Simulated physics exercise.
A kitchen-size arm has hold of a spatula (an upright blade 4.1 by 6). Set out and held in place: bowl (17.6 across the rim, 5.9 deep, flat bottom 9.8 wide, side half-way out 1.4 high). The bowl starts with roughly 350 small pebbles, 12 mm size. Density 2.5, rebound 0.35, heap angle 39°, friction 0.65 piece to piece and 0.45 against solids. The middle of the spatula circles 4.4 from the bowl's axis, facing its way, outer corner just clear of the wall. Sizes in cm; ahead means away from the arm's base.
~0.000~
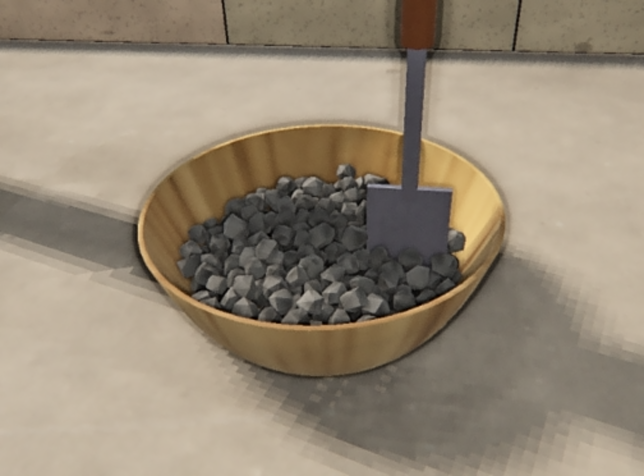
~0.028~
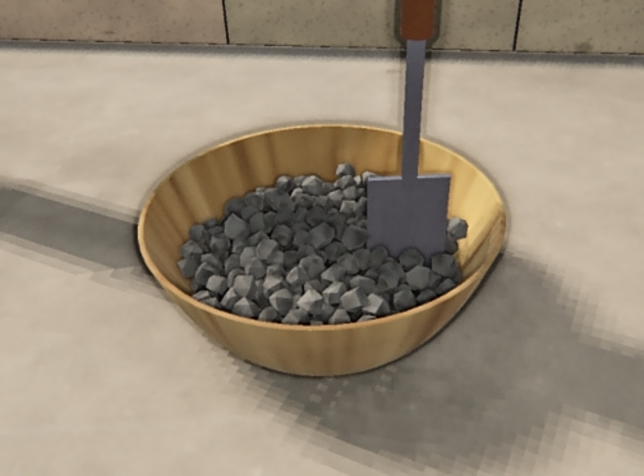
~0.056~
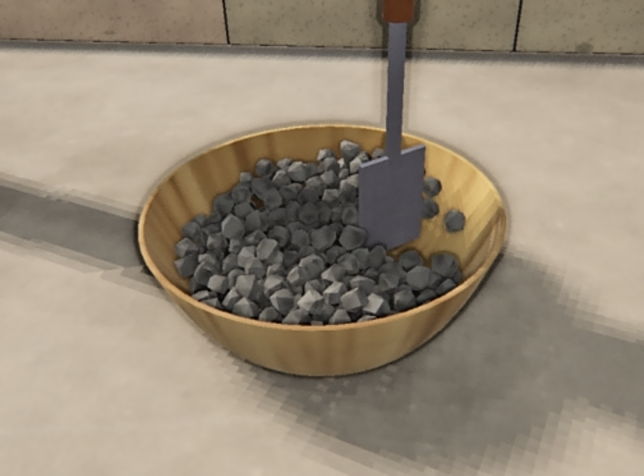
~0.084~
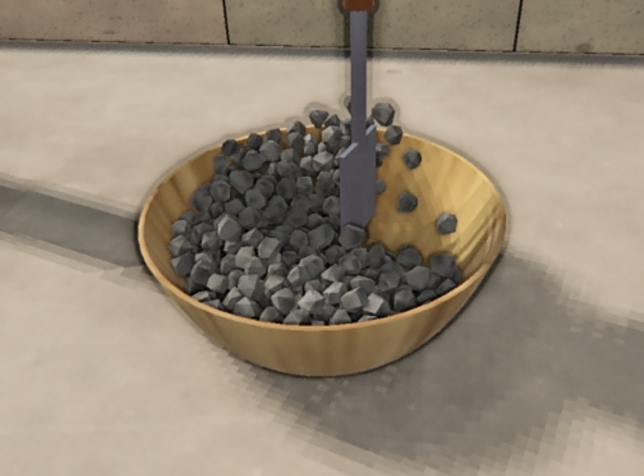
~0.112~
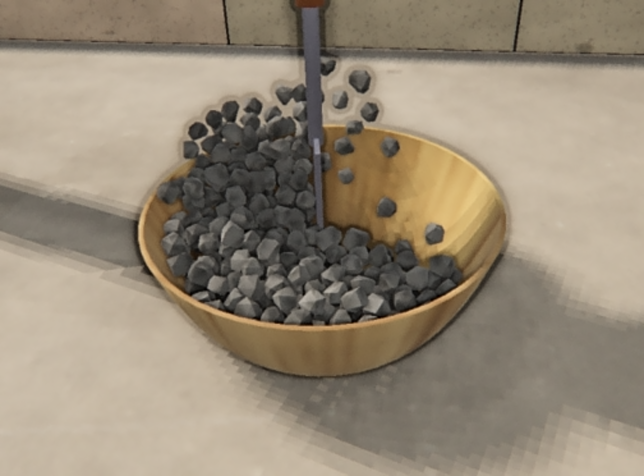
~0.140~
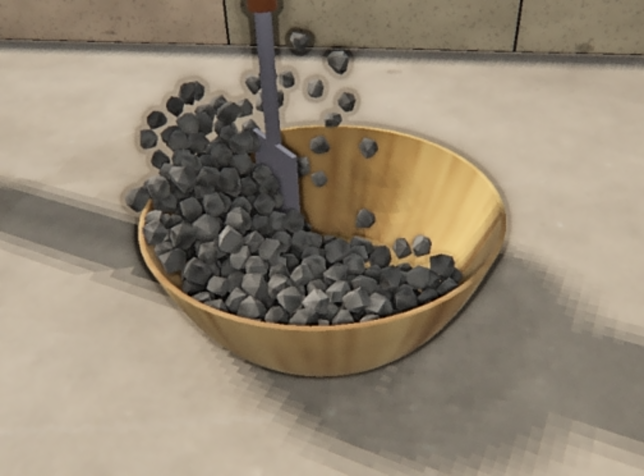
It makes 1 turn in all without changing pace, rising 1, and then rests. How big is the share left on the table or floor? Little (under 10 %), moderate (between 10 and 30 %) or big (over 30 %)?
Share on the table or floor: Big (over 30 %).
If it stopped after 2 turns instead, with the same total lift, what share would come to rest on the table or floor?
Then about 60 per cent.
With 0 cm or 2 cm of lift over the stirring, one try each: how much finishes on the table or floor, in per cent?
About 50 and 45 per cent.
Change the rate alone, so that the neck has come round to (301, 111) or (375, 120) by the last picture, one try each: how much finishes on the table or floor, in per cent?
Some 45 and 20 per cent.
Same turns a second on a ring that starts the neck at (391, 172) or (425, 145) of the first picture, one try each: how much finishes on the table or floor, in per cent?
Some 40 and 40 per cent.
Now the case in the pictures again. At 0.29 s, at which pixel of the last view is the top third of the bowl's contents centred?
Around (404, 258).
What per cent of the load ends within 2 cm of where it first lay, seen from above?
Roughly 5 per cent.
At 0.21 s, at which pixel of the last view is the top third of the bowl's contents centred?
At about (245, 264).
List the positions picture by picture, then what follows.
In the first picture, the spatula neck at (411, 160), 0° round; upper third of the load around (313, 242), from x 190 to 455, top at y 170; 346 in the bowl.
In the second picture, the spatula neck at (411, 150), 11° round; upper third of the load around (323, 235), from x 190 to 460, top at y 170.
In the third picture, the spatula neck at (394, 129), 40° round; upper third of the load around (311, 213), from x 185 to 455, top at y 150.
In the fourth picture, the spatula neck at (359, 114), 71° round; upper third of the load around (289, 189), from x 180 to 450, top at y 105.
In the fifth picture, the spatula neck at (315, 110), 103° round; upper third of the load around (254, 180), from x 170 to 450, top at y 65; 341 in the bowl, 5 in flight or on the tool.
In the sixth picture, the spatula neck at (272, 116), 134° round; upper third of the load around (221, 179), from x 135 to 450, top at y 40; 327 in the bowl, 19 in flight or on the tool.
After 0.21 s, 215° round, highest piece 11 above the table; 280 in the bowl, 66 in flight or on the tool.
After 0.29 s, 297° round, highest piece 12 above the table; 237 in the bowl, 30 on the table or floor, 79 in flight or on the tool.
After 0.52 s, 0° round, highest piece 5 above the table; 182 in the bowl, 163 on the table or floor, 1 in flight or on the tool.
After 1.22 s, 0° round, highest piece 5 above the table; 182 in the bowl, 164 on the table or floor.
In the end, 182 in the bowl, 164 on the table or floor. That is 47 % on the table or floor.
